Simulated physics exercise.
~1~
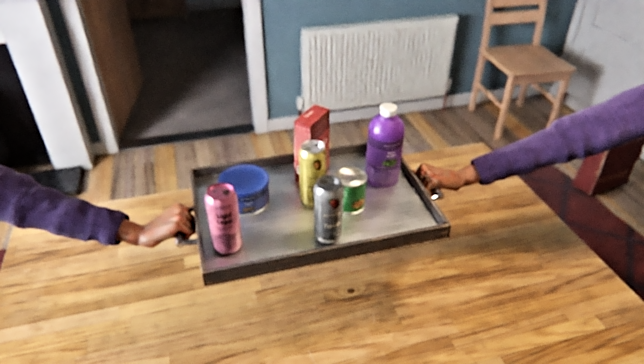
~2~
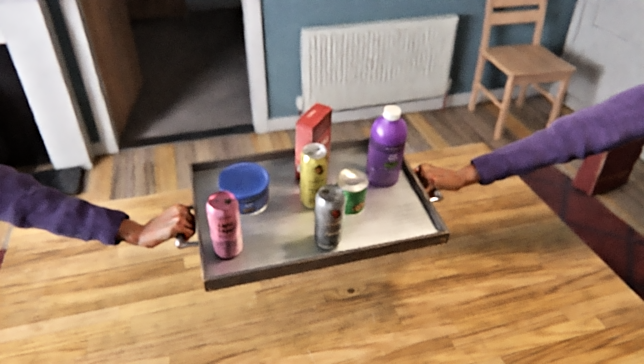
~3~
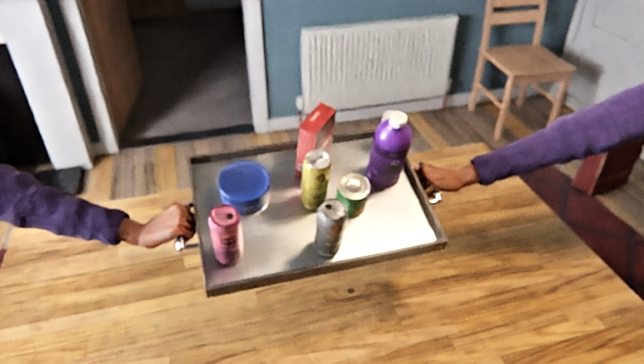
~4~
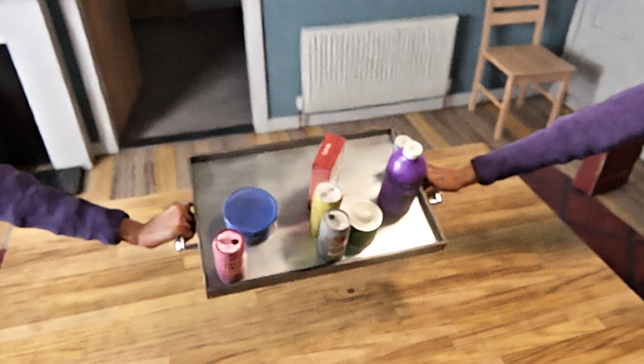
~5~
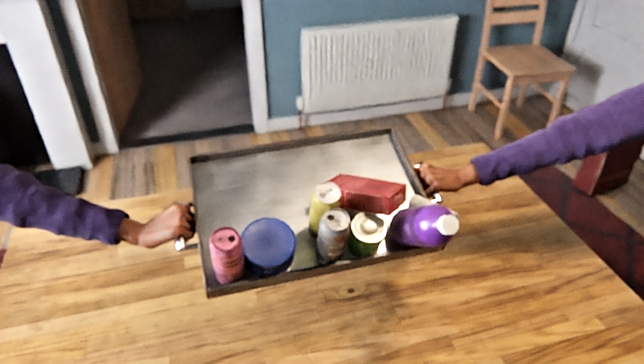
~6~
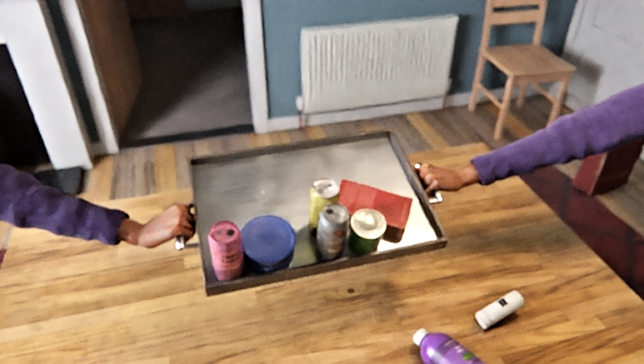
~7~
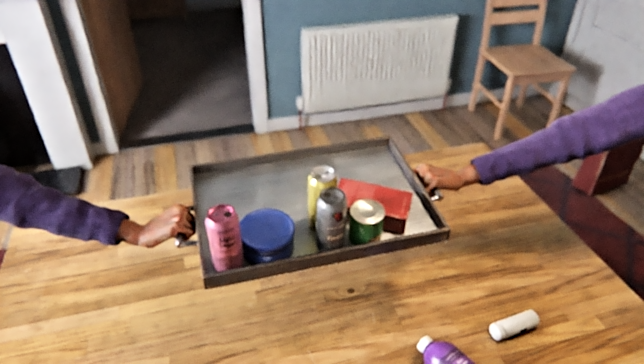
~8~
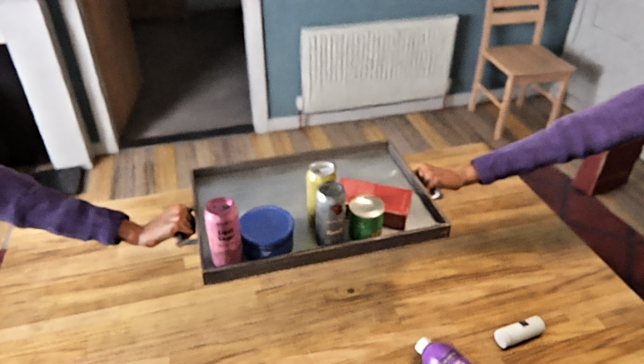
Over a wooden table, two hands tipped a tray of cans, tubs and a packet toward the viewer, and things slid forward; the red packet toppled, a purple bottle and white shaker fell onto the table, and the tray was levelled again.
